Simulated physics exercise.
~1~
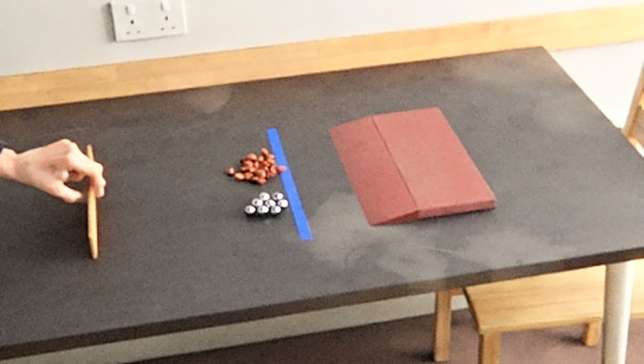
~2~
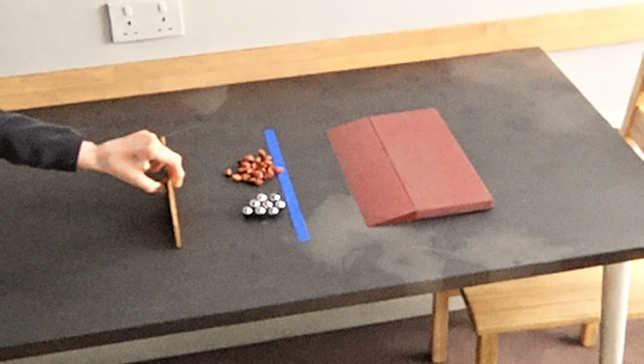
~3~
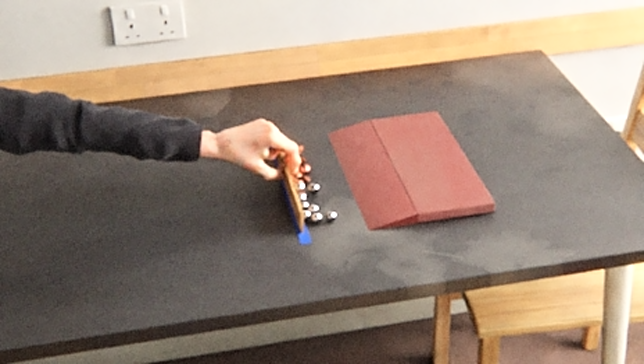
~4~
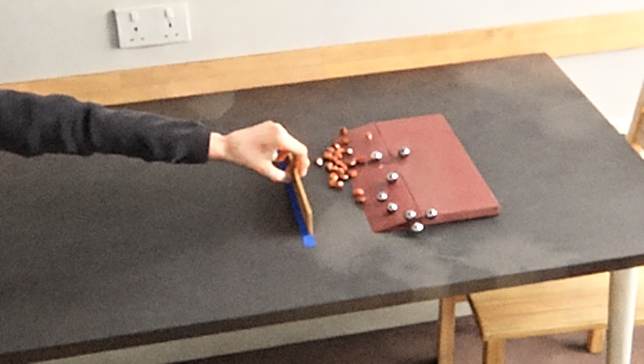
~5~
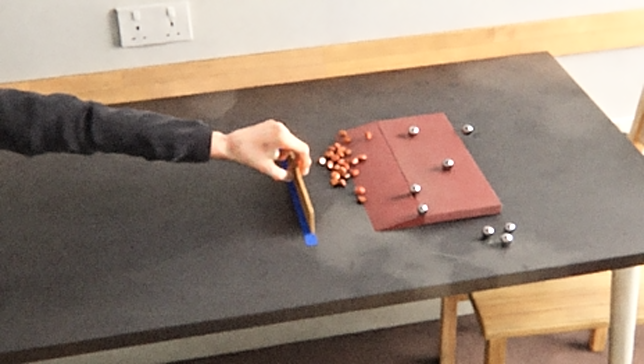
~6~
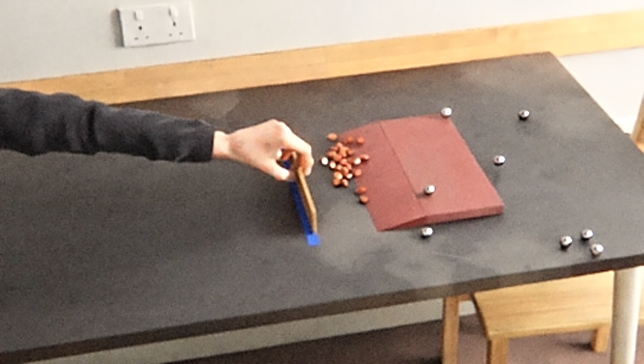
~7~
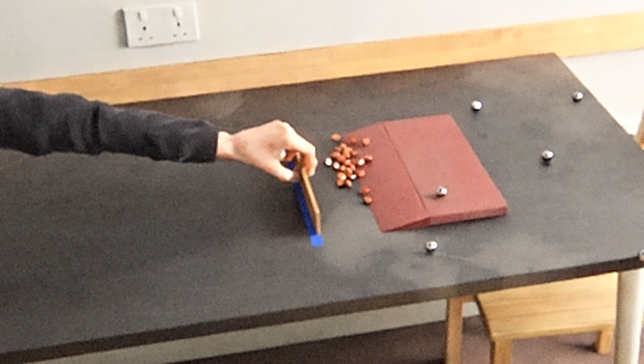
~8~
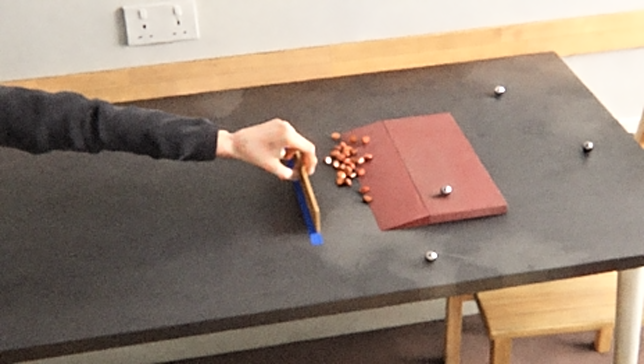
On a dark tabletop, a hand slid an upright card rightward into shiny round beads and reddish-brown bits, stopping at the blue tape; most beads rolled over the low red wedge and beyond, while the brown bits mostly settled before it.
